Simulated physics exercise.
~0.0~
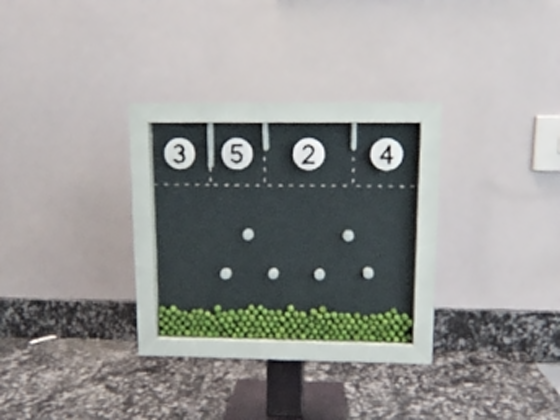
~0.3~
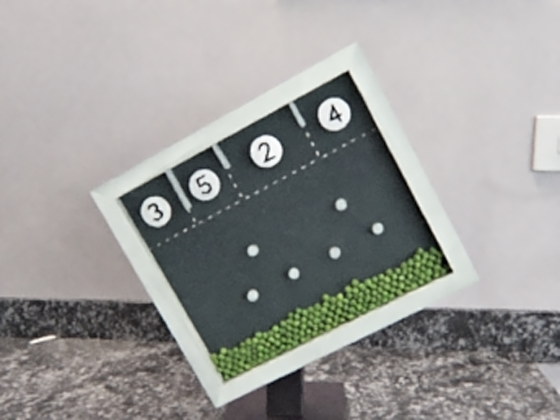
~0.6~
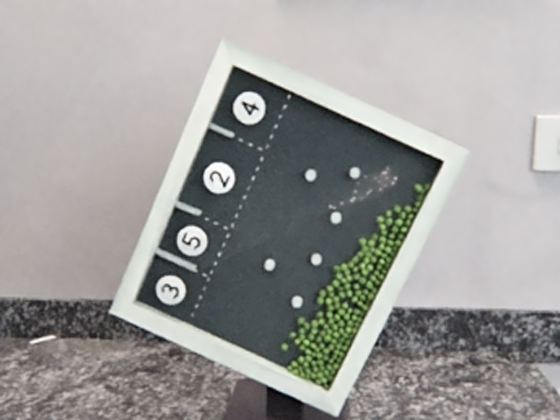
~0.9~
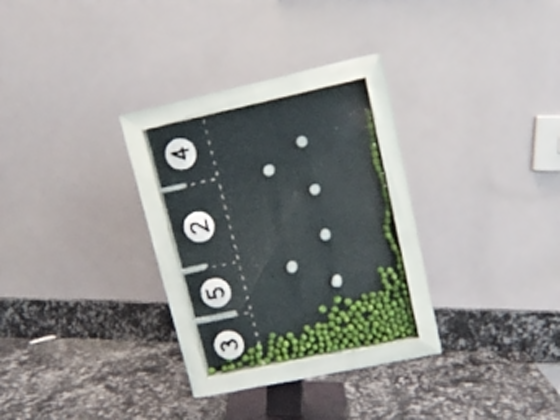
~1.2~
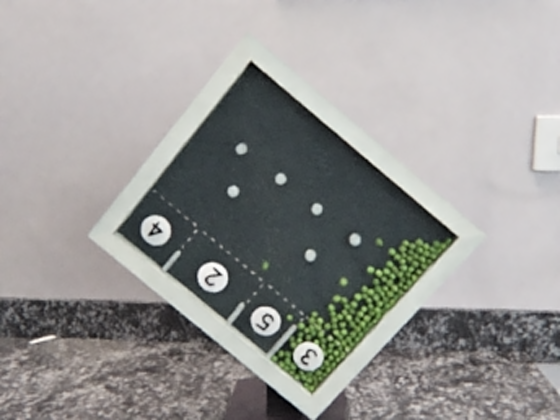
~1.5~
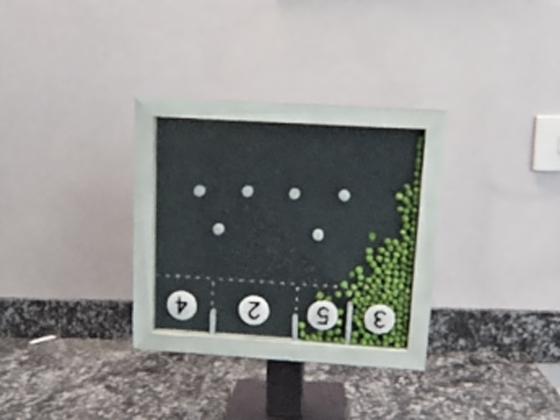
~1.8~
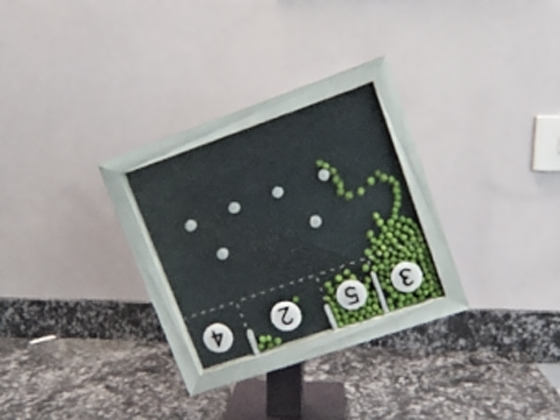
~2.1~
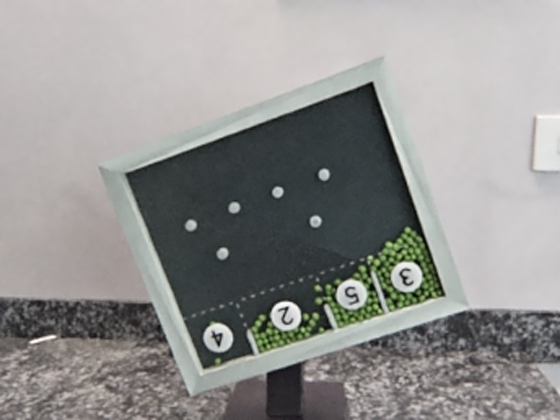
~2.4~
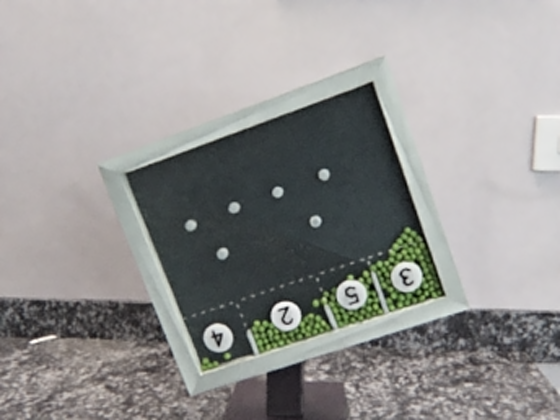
A framed case of green peas turns anticlockwise past upside down, leaving peas settled unevenly across four pockets.
